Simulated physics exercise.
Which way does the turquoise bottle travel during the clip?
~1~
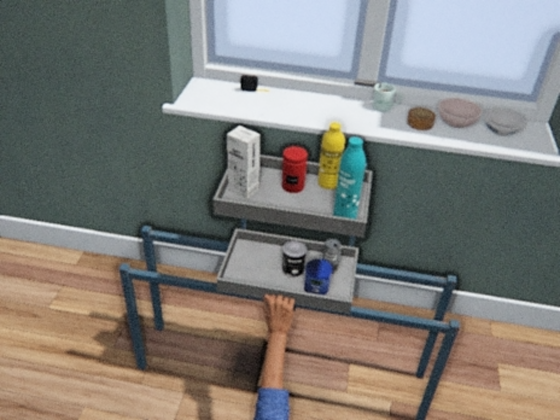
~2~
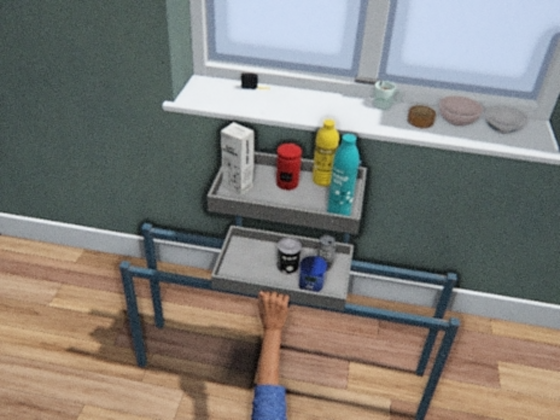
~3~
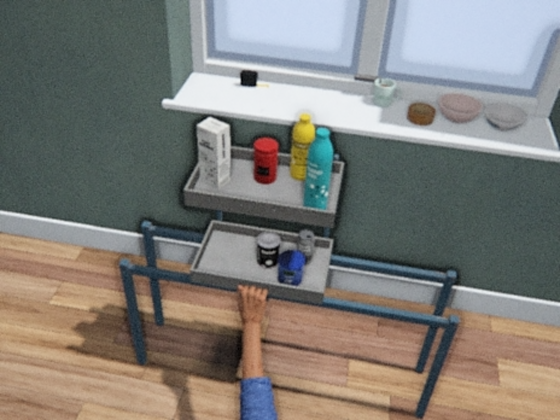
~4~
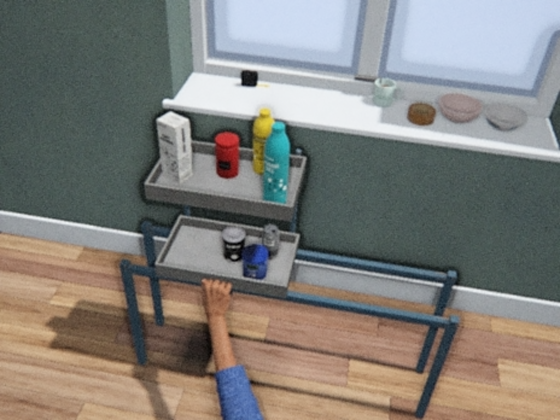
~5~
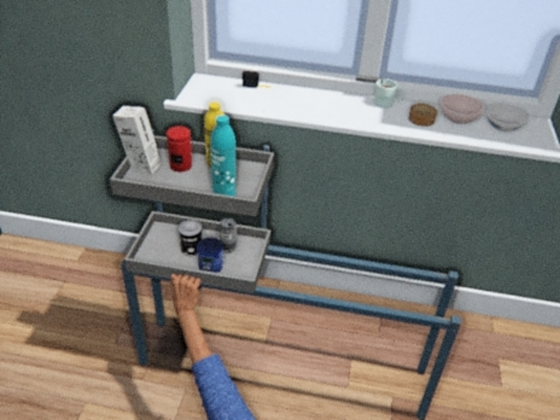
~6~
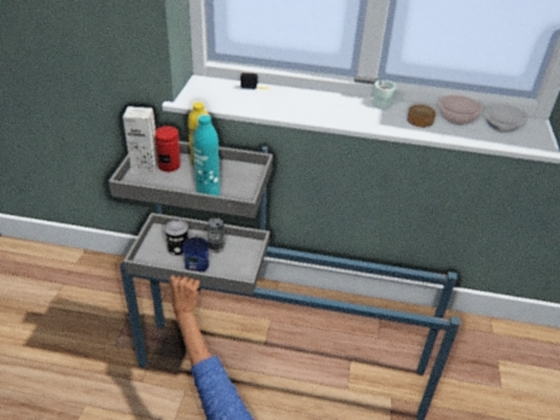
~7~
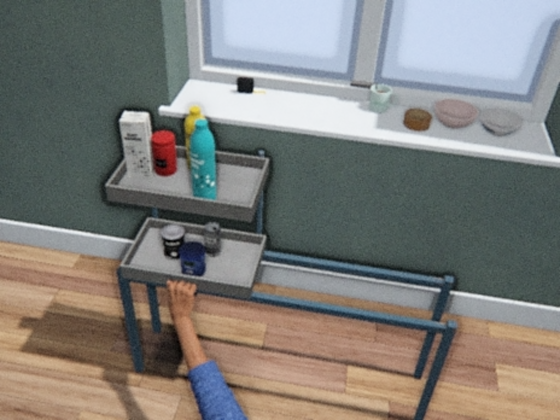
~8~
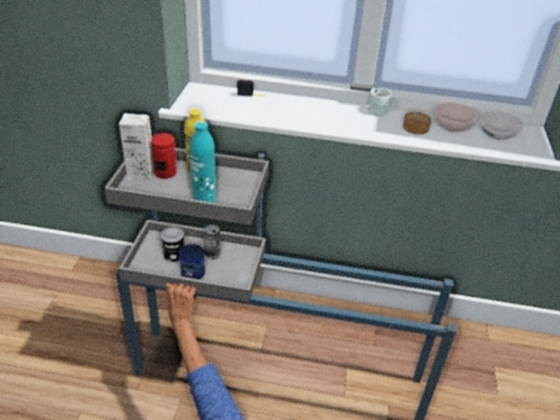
The turquoise bottle travels to the left, riding along with the tray and then sliding a little farther that way when the tray stops.
At the start, a hand holds the front of a grey two-level tray unit on a blue frame below a window, with a white carton, a red jar and yellow and turquoise bottles on top and small tins below. The hand and the trays move left, slowly at first and then faster, carrying everything along. As the trays reach the left end of the frame and stop, the white carton tips slightly. The bottles, jar and tins slide a little farther left across the trays, while the carton settles upright. At the end, everything rests on the trays, with the hand still at the front edge.
